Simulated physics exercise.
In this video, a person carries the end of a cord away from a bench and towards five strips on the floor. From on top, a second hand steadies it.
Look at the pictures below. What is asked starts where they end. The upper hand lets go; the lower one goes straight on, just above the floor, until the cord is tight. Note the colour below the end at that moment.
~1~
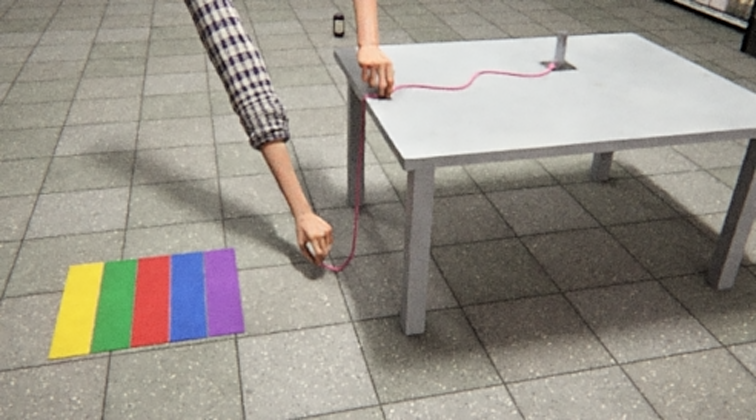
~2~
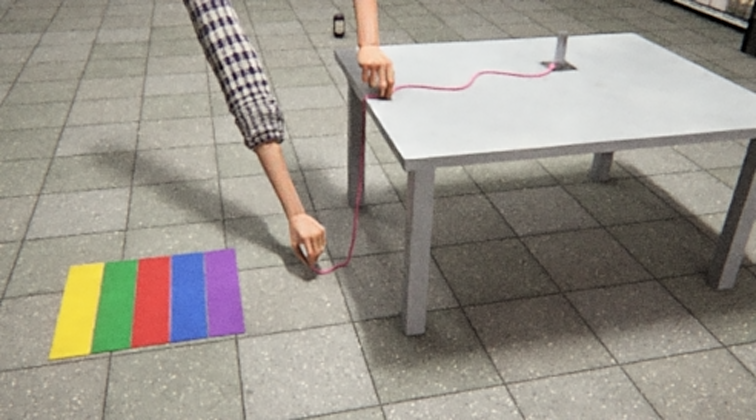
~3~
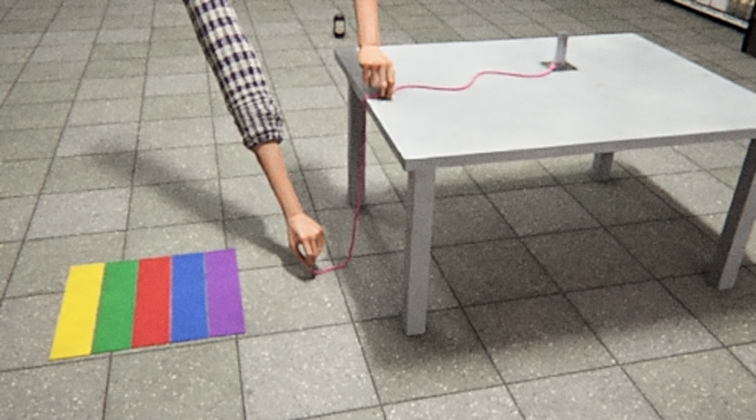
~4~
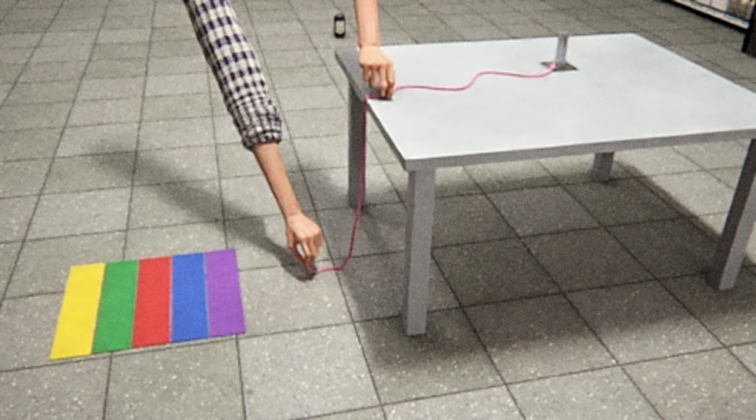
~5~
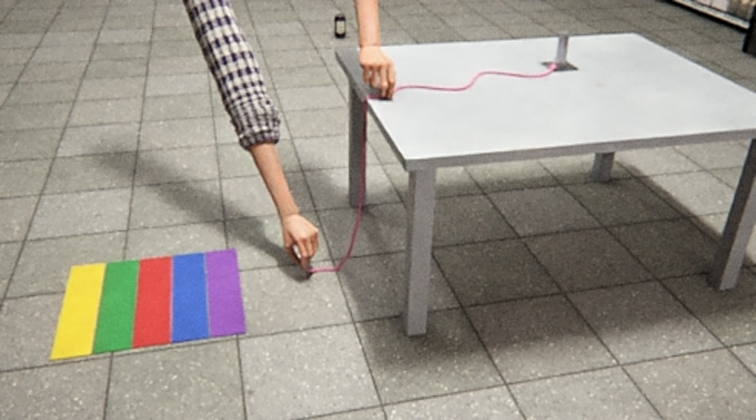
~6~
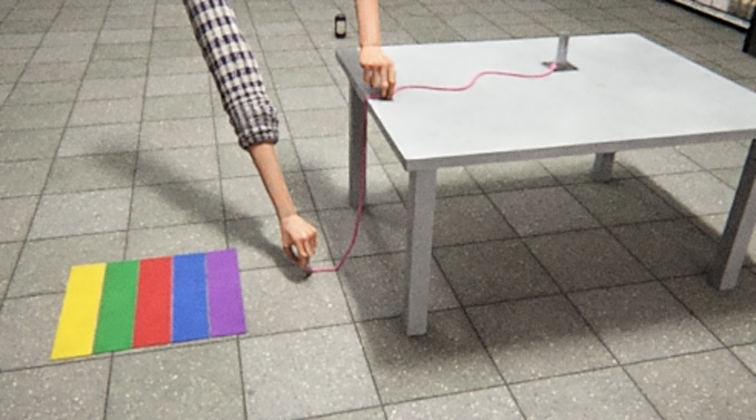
Colour below: Red.
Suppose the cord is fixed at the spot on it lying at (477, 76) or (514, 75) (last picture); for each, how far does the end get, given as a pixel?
Roughly (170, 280) and (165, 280).
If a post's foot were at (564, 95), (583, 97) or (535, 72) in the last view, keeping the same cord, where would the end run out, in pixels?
First try about (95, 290), second about (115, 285), third about (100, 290).
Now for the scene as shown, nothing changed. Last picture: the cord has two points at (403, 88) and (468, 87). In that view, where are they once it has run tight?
The first at (371, 93), the second at (434, 84).
Soon after, end near (209, 275); over purple.
Then, end near (171, 280); over blue.
At full stretch, end near (148, 283); over red. It gets as far as the red strip.
